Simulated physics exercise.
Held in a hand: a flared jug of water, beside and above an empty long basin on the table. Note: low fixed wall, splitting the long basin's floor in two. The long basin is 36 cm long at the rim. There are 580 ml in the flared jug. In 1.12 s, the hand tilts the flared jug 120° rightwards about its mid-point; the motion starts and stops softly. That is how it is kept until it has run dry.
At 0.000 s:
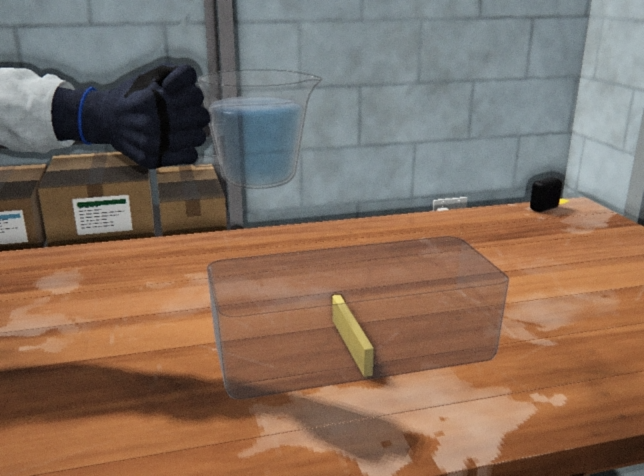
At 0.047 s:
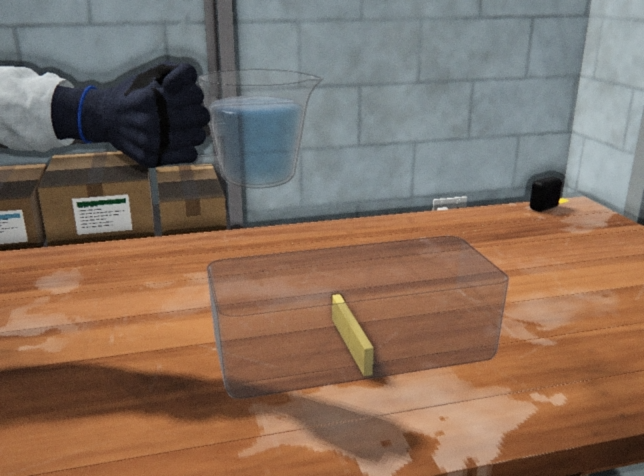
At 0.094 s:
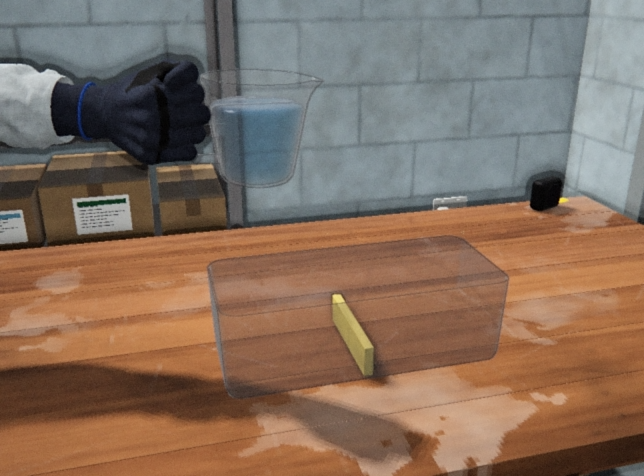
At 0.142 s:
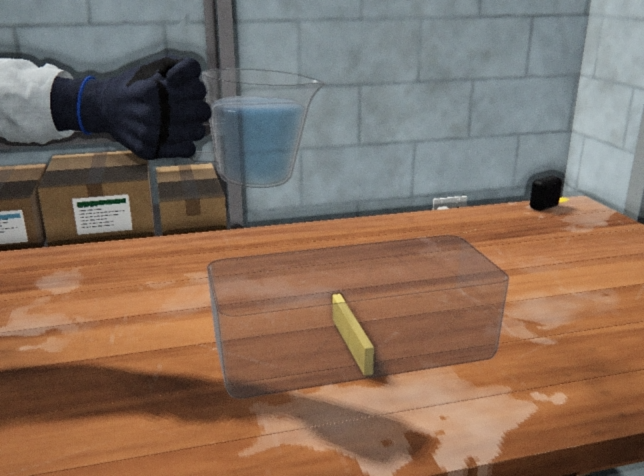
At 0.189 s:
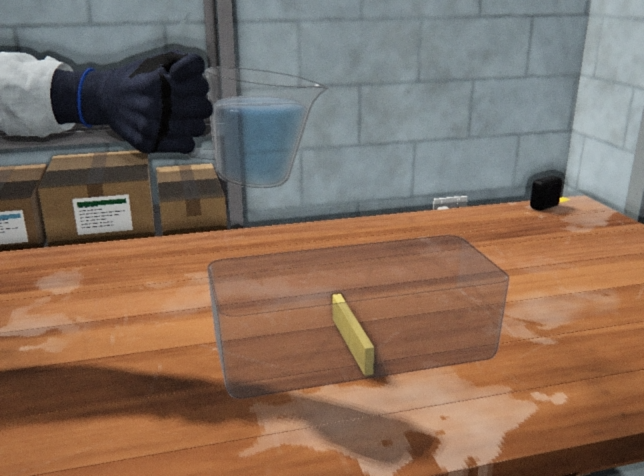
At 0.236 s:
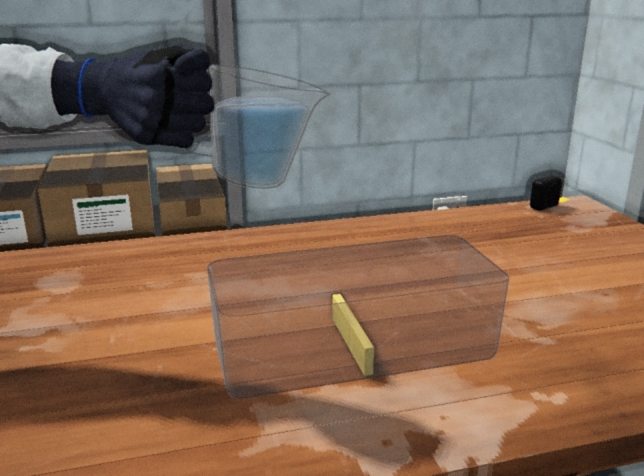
The clip shows a gloved hand holding a clear flared jug of blue water beside and above an empty transparent basin with a low yellow divider on a wooden table, then slowly tilting the jug slightly to the right.
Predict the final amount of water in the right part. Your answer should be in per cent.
The right part ends with roughly 75 per cent.
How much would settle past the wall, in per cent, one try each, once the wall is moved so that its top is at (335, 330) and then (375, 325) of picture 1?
Around 85 and 45 percent, in that order.
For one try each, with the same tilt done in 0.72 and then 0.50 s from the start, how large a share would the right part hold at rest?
Result: 55 per cent, then 40 per cent.
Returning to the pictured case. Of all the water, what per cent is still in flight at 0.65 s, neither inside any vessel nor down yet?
Some 26 % is the figure.
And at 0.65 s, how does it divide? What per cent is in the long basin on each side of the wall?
Left about 0, right about 4.
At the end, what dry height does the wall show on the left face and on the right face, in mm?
Left about 36 mm, while the right is about 24 mm.
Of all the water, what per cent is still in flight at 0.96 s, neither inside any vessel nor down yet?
Near 18 per cent, I'd say.
By 0.65 s the tilt is 75° and 71 per cent is still to pour, 0 is left of the wall and 4 right of it.
By 0.96 s the tilt is 114° and 6 per cent is still to pour, 8 is left of the wall and 67 right of it.
By 1.27 s the tilt is 120° and 0 per cent is still to pour, 23 is left of the wall and 75 right of it.
By 1.62 s the tilt is 120° and 0 per cent is still to pour, 23 is left of the wall and 75 right of it.
At rest 23 per cent lies left of the wall, 75 right of it and 3 outside.
